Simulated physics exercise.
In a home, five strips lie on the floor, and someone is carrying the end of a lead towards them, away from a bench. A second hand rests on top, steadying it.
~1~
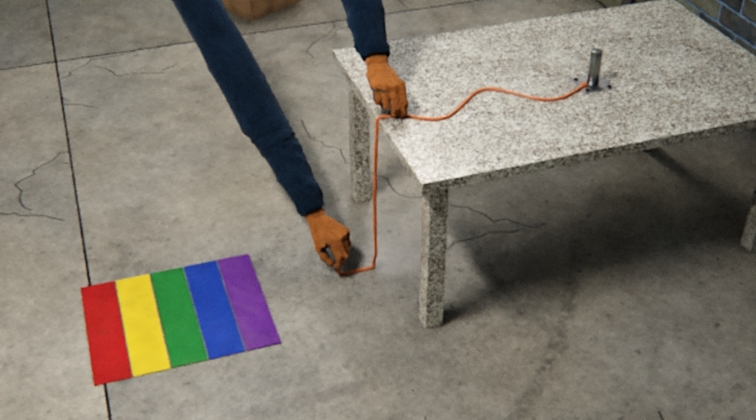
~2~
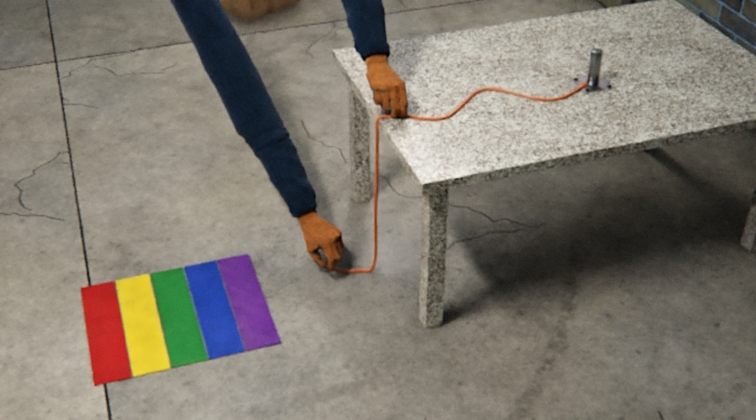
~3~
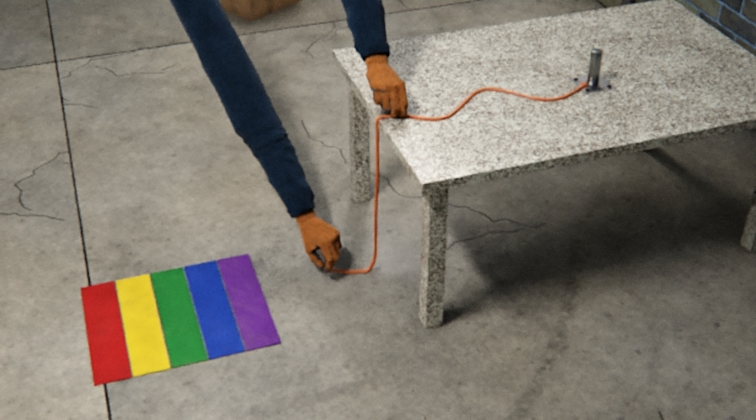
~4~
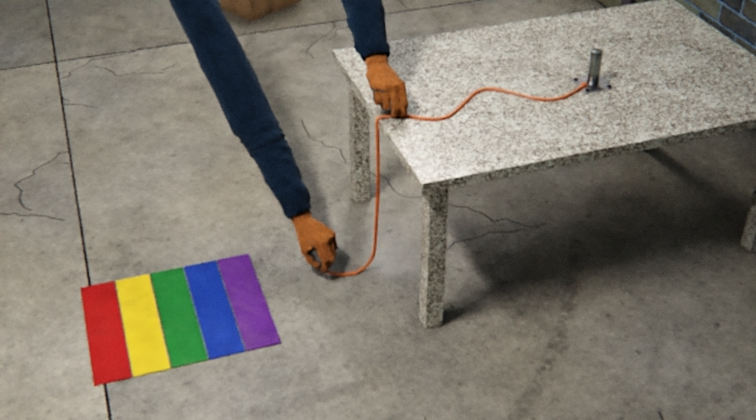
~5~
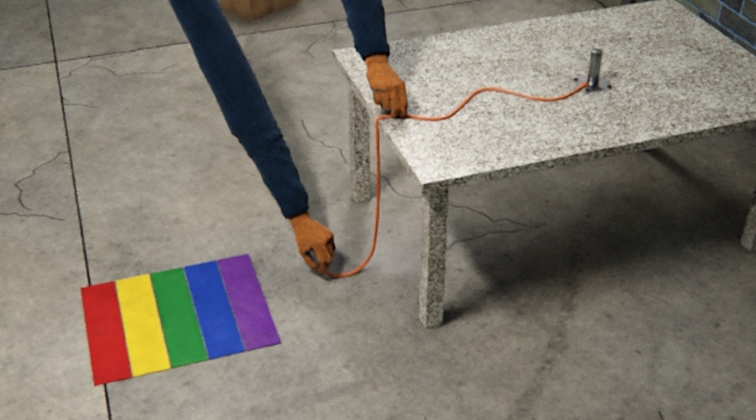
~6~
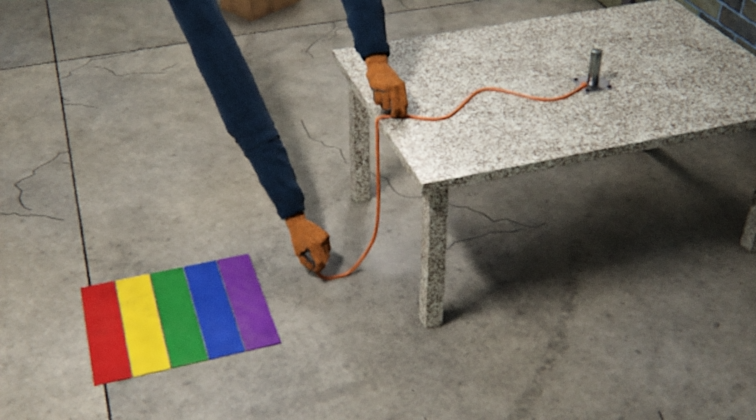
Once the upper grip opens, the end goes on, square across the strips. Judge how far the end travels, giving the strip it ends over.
It ends over the green strip.
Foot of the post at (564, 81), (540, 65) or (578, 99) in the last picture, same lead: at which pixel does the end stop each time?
(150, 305), (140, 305) and (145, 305).
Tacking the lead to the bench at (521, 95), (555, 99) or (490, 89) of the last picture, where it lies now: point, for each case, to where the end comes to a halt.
For the three tries you'd see (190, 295), (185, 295) and (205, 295).
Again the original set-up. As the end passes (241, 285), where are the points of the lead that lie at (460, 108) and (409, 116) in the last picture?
One lands at (431, 110), the other at (377, 127).
Soon after, end near (241, 285); over purple.
Then, end near (201, 294); over blue.
At full stretch, end near (177, 299); over green. The end stops over the green strip.
